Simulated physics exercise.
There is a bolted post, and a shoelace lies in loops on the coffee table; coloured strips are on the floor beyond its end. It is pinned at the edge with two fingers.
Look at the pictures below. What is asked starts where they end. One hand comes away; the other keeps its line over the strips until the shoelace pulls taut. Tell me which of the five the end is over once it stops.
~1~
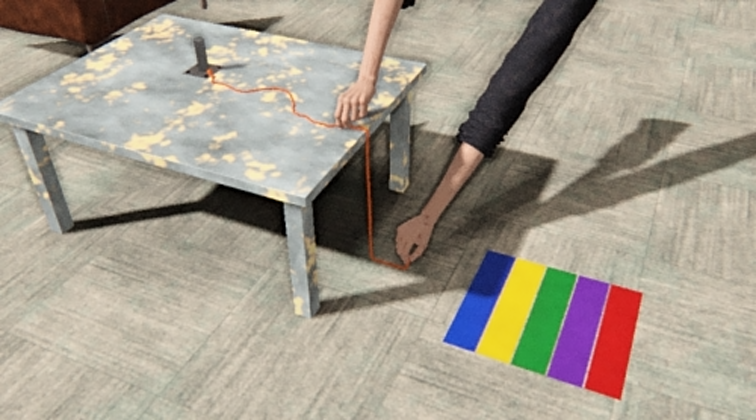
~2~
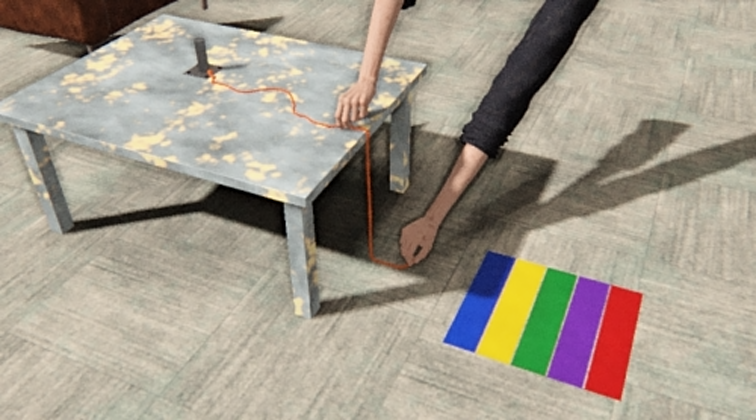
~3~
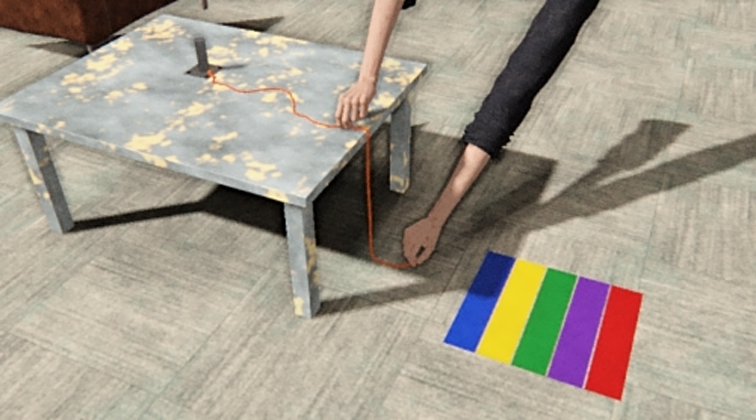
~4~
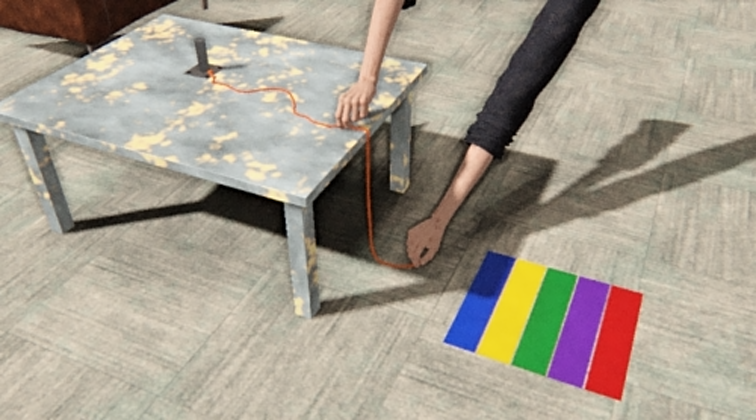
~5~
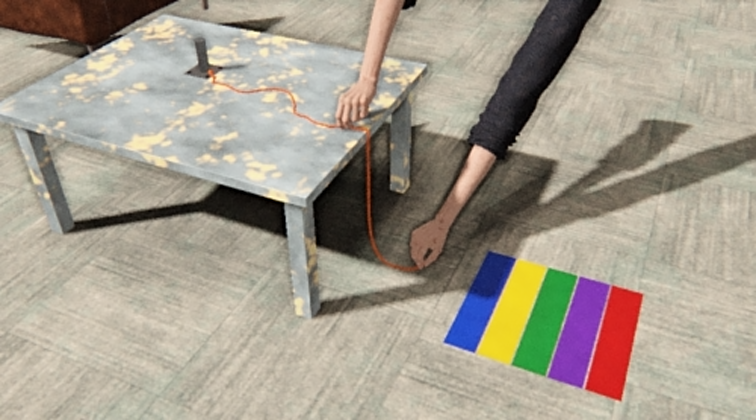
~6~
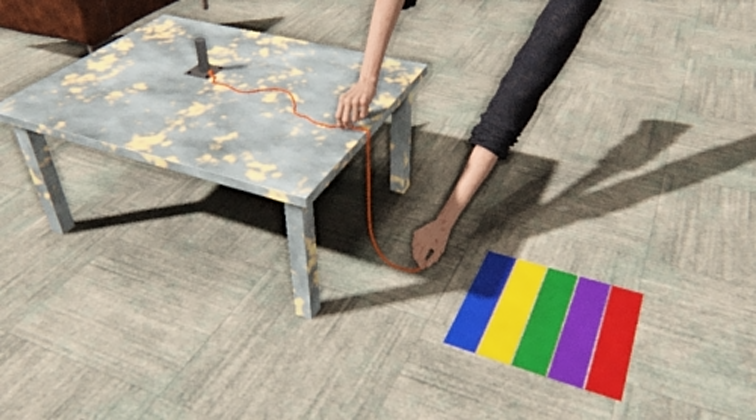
It is over the green strip.
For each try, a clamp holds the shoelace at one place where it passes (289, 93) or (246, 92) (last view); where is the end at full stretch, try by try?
Respectively, (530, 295) and (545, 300).
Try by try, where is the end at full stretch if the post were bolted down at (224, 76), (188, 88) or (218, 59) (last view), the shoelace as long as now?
Near (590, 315); near (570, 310); near (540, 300).
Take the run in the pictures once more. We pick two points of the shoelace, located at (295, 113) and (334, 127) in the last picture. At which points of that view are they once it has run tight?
Result - first point (333, 115), second point (375, 135).
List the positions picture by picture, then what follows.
In the first picture, end (409, 260); blue (467, 328); yellow (500, 339); green (535, 350); purple (570, 361); red (607, 373).
In the second picture, end (413, 262); shoelace through (217, 83) (273, 89) (300, 116) (365, 132) (369, 191) (371, 247).
In the third picture, end (416, 263).
In the fourth picture, end (420, 264); shoelace through (217, 83) (273, 89) (301, 116) (365, 132) (368, 191) (372, 247).
In the fifth picture, end (423, 265).
In the sixth picture, end (425, 265); shoelace through (217, 83) (273, 89) (301, 116) (366, 132) (369, 191) (377, 248).
Soon after, end near (502, 288); over yellow.
Then, end near (537, 298); over green.
At full stretch, end near (557, 304); over green. Over green.
